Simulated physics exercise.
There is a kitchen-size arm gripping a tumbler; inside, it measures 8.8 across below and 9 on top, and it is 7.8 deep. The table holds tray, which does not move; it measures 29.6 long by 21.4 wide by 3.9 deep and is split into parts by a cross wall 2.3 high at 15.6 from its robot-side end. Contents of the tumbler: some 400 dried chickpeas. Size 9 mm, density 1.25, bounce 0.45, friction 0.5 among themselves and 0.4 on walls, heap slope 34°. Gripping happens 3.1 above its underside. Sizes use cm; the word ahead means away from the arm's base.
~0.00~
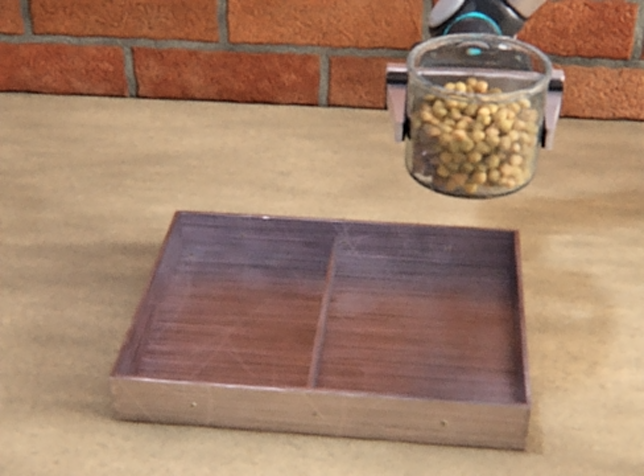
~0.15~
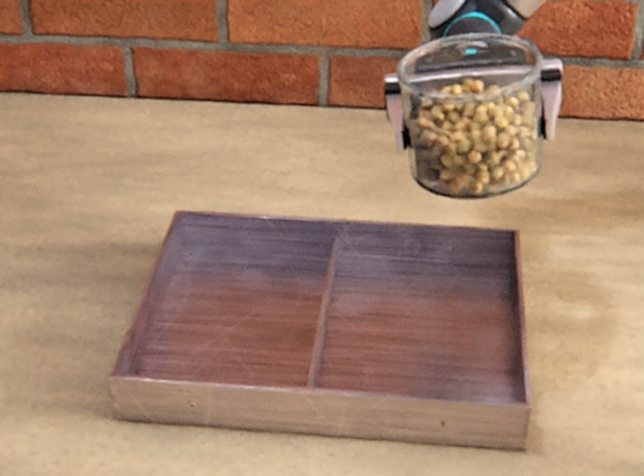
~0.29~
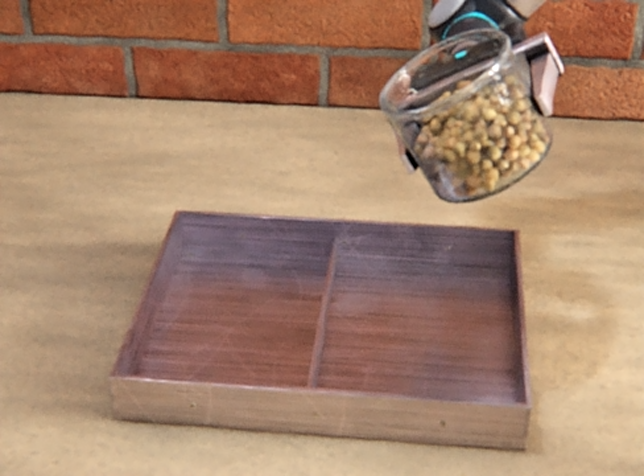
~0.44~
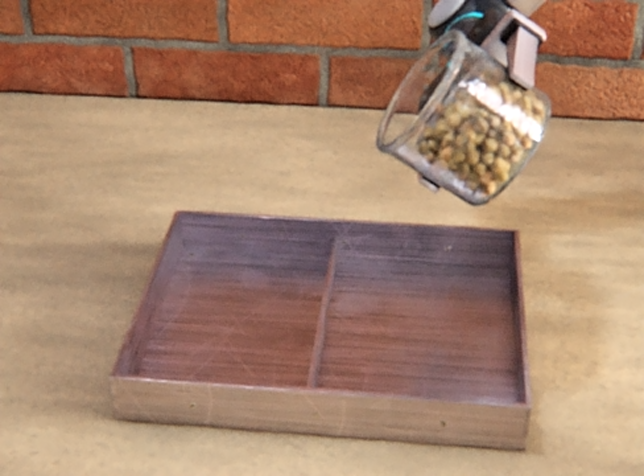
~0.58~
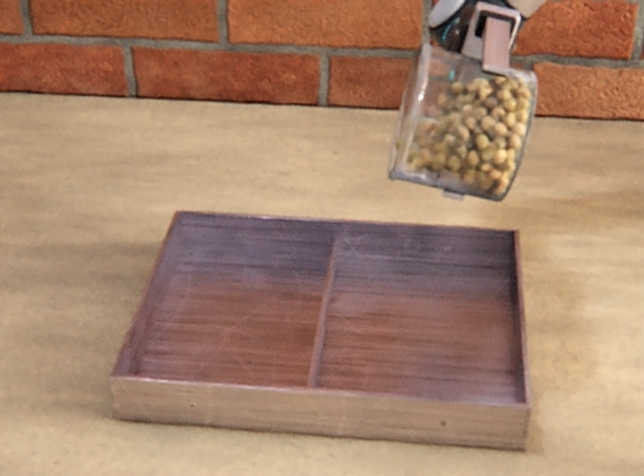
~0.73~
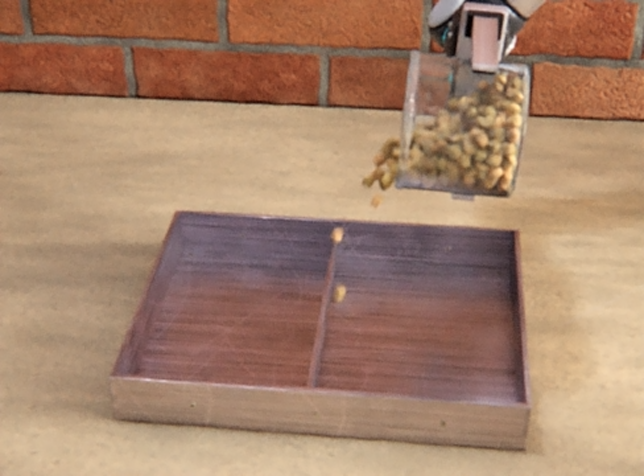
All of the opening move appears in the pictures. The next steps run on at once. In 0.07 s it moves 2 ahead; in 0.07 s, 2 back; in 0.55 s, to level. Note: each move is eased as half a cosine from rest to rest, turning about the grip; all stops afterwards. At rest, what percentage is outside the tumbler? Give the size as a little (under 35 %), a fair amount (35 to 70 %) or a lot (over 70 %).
A fair amount.
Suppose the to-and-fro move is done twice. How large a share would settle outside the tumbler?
65 per cent or so.
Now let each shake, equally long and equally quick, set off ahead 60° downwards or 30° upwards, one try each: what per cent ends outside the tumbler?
You'd get about 20 per cent with the first setting and about 60 per cent with the second.
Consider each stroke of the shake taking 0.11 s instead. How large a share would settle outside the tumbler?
I'd expect some 30 per cent.
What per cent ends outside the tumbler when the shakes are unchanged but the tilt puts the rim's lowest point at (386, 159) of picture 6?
Close to 25 in a hundred.
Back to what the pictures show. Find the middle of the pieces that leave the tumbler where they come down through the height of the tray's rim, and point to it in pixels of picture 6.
Close to pixel (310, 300).
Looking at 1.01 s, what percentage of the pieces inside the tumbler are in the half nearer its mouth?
Around 60 per cent of it.
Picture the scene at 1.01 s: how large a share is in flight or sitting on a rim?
13 per cent.
After 1.01 s, tilted 74° forward, highest piece 20 above the table; 204 in the tumbler, 89 in the far-side part, 50 in the robot-side part, 53 in flight or on a rim.
After 1.28 s, tilted 13° forward, highest piece 23 above the table; 192 in the tumbler, 141 in the far-side part, 61 in the robot-side part, 2 in flight or on a rim.
After 1.62 s, level, highest piece 23 above the table; 192 in the tumbler, 143 in the far-side part, 61 in the robot-side part.
After 2.67 s, level, highest piece 23 above the table; 192 in the tumbler, 143 in the far-side part, 61 in the robot-side part.
In the end, 192 in the tumbler, 143 in the far-side part, 61 in the robot-side part. That is 52 % outside the tumbler.
